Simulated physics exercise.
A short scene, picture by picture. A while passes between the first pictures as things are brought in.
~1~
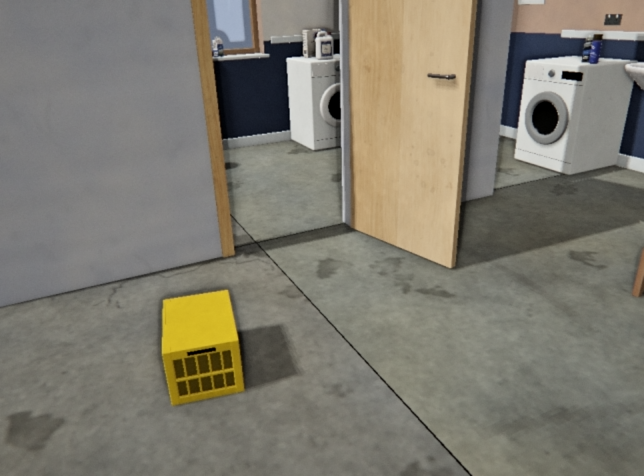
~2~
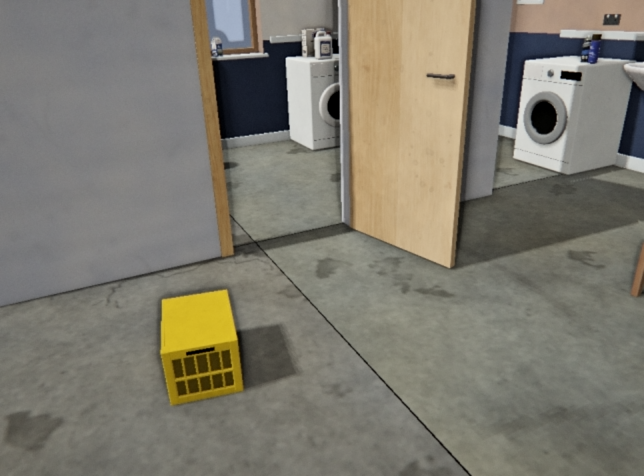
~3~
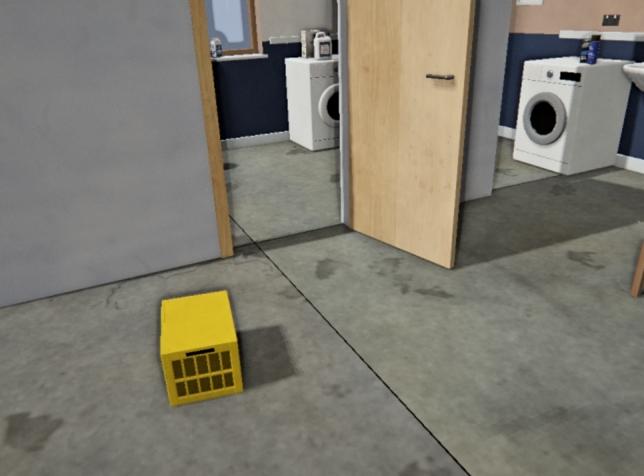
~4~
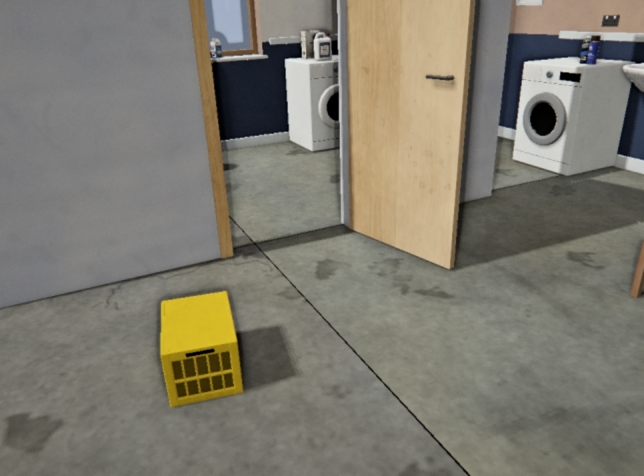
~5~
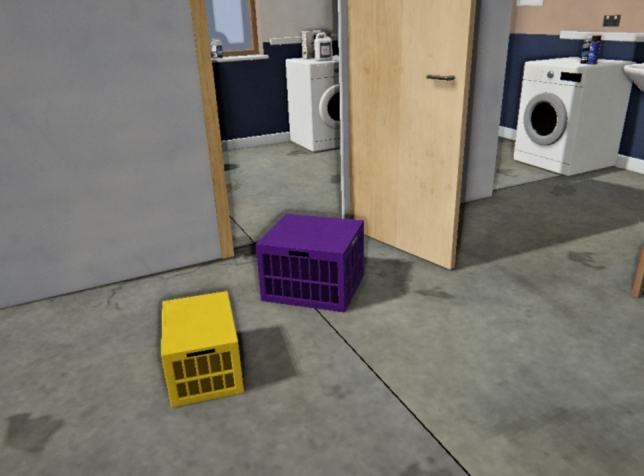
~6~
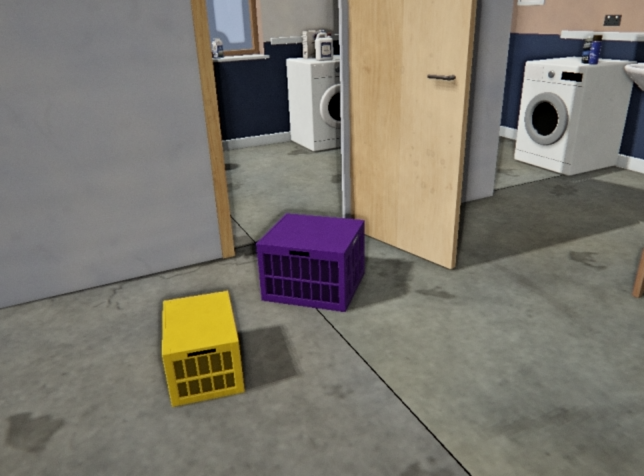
The clip opens on a yellow crate sitting on a grey floor in front of a wide-open wooden door, with white washing machines visible beyond, and nothing moves. Then a purple chest appears on the floor by the doorway, behind and to the right of the crate, and everything stays still.
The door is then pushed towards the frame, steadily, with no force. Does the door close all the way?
No.
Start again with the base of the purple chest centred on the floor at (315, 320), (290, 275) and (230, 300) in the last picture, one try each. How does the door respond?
The door finishes its swing the first time, is obstructed the second time and finishes its swing the third time.
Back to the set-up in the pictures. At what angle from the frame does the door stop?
The door ends up some 50° open.
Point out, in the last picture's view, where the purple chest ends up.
Near pixel (281, 262).
Then, 0.80 s later than the last frame, open by 76°.
Then, 1.10 s later than the last frame, open by 61°; purple chest moved a little near (301, 261).
When it is over, open by 52°; moved from the start, purple chest; yellow crate as before. End places, in pixels of the last picture, purple chest near (281, 262).
